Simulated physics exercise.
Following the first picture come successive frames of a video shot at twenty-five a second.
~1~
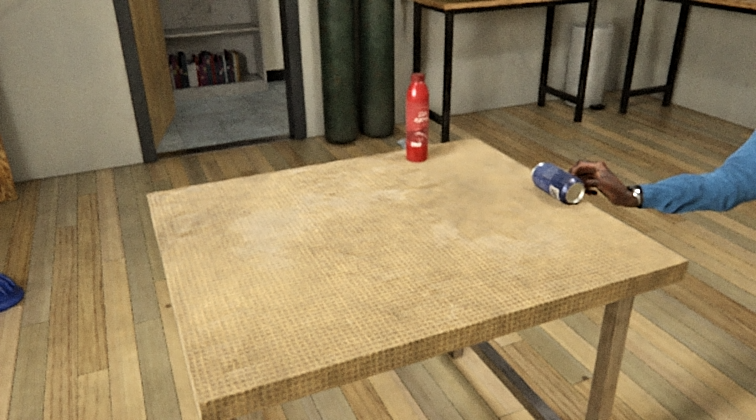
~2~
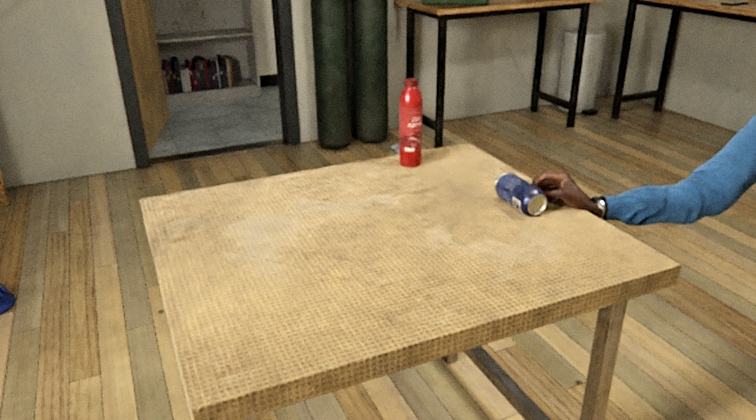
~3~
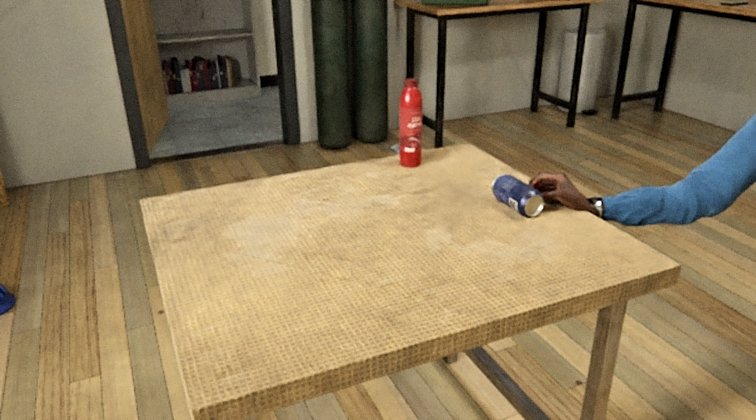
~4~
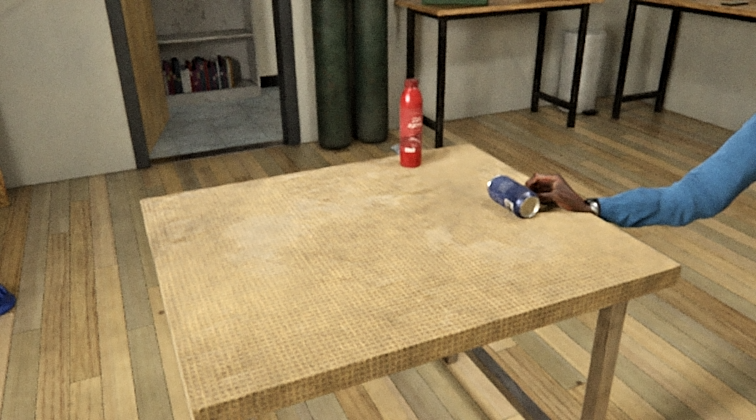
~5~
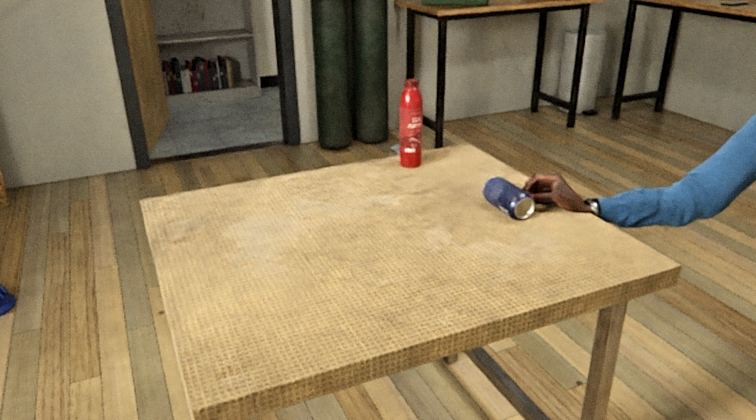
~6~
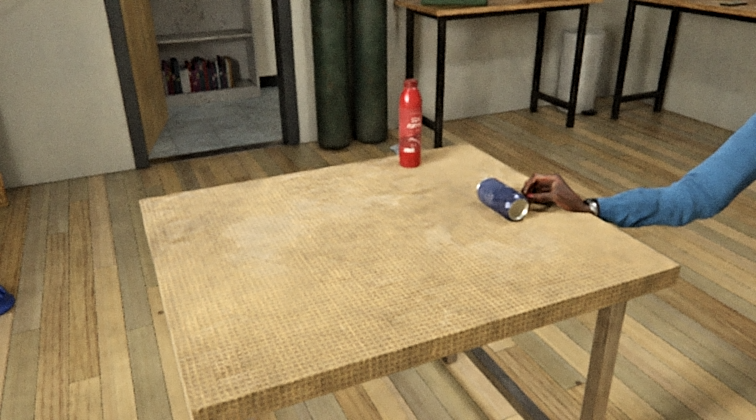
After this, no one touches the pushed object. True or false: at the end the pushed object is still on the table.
True.
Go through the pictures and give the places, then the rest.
The first picture shows under the hand; blue can (558, 183).
The second picture shows under the hand; blue can (520, 194).
The third picture shows under the hand; blue can (517, 195).
The fourth picture shows blue can (513, 197).
The fifth picture shows blue can (508, 198).
The sixth picture shows blue can (502, 199) rolled a little.
Then, 0.10 s after the last picture, blue can rolled about its own width near (490, 201).
Then, 0.40 s after the last picture, blue can rolled well along near (458, 208).
Then, 0.60 s after the last picture, blue can rolled well along near (441, 212).
Then, 0.90 s after the last picture, blue can rolled well along near (423, 216).
At rest, moved from the start, blue can. Seen from the same camera at the end, blue can near (413, 218).
